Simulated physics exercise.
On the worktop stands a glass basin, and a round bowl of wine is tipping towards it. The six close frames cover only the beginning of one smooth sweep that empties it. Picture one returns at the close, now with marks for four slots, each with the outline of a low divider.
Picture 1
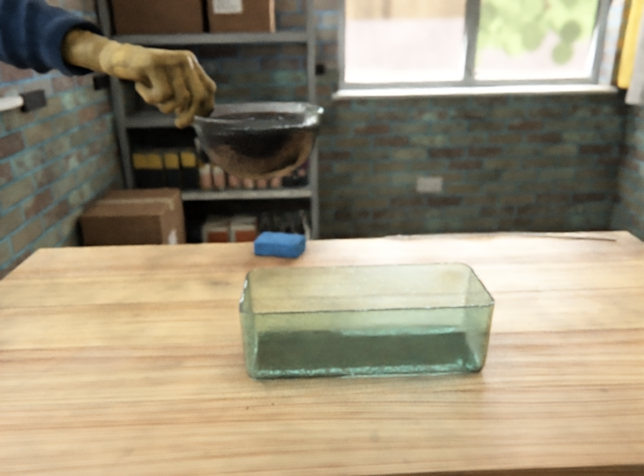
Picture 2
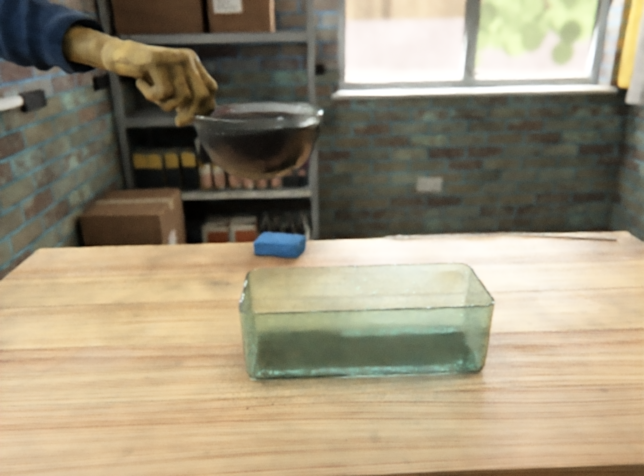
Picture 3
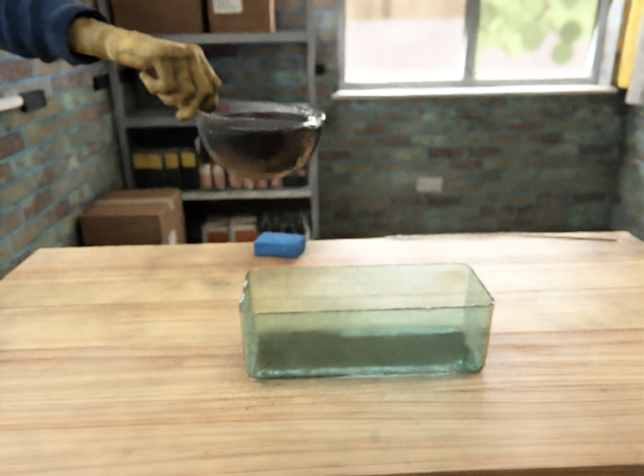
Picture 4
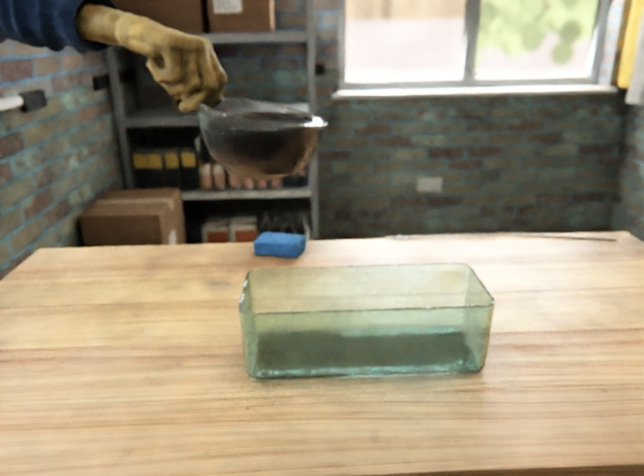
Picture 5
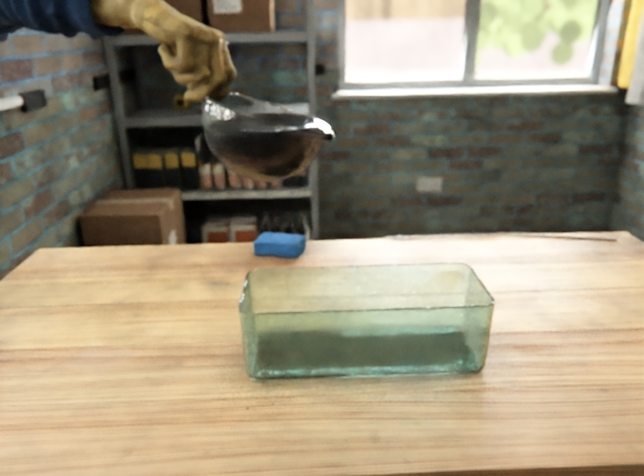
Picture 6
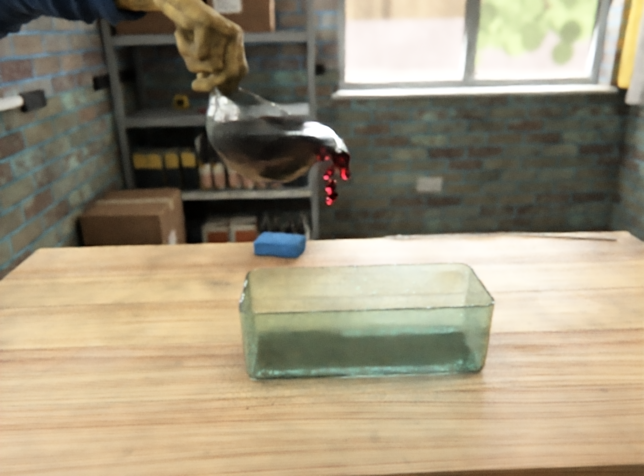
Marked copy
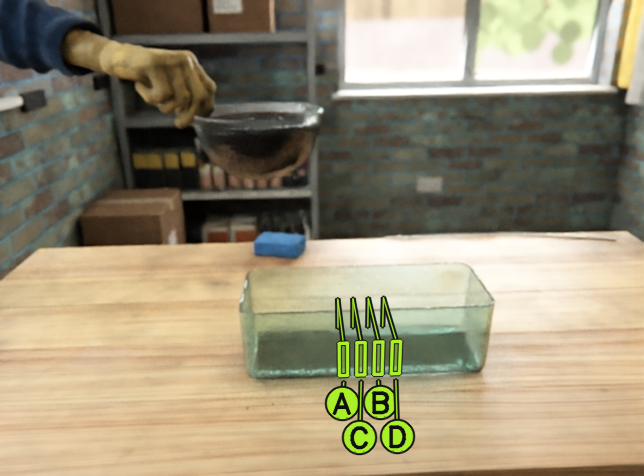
A gloved hand tips a round bowl rightward until red wine dribbles over its lip.
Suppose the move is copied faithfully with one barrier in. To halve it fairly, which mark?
Slot D does it best.
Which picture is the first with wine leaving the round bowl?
In picture 5.
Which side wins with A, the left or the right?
The right one.
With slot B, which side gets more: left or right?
More ends on the right.
In lime, A at (343, 381); B at (378, 380); C at (361, 381); D at (395, 380).
With A, about 6 % ends left of the wall and 92 % right of it.
With B, about 30 % ends left of the wall and 69 % right of it.
With C, about 17 % ends left of the wall and 81 % right of it.
With D, about 53 % ends left of the wall and 45 % right of it.
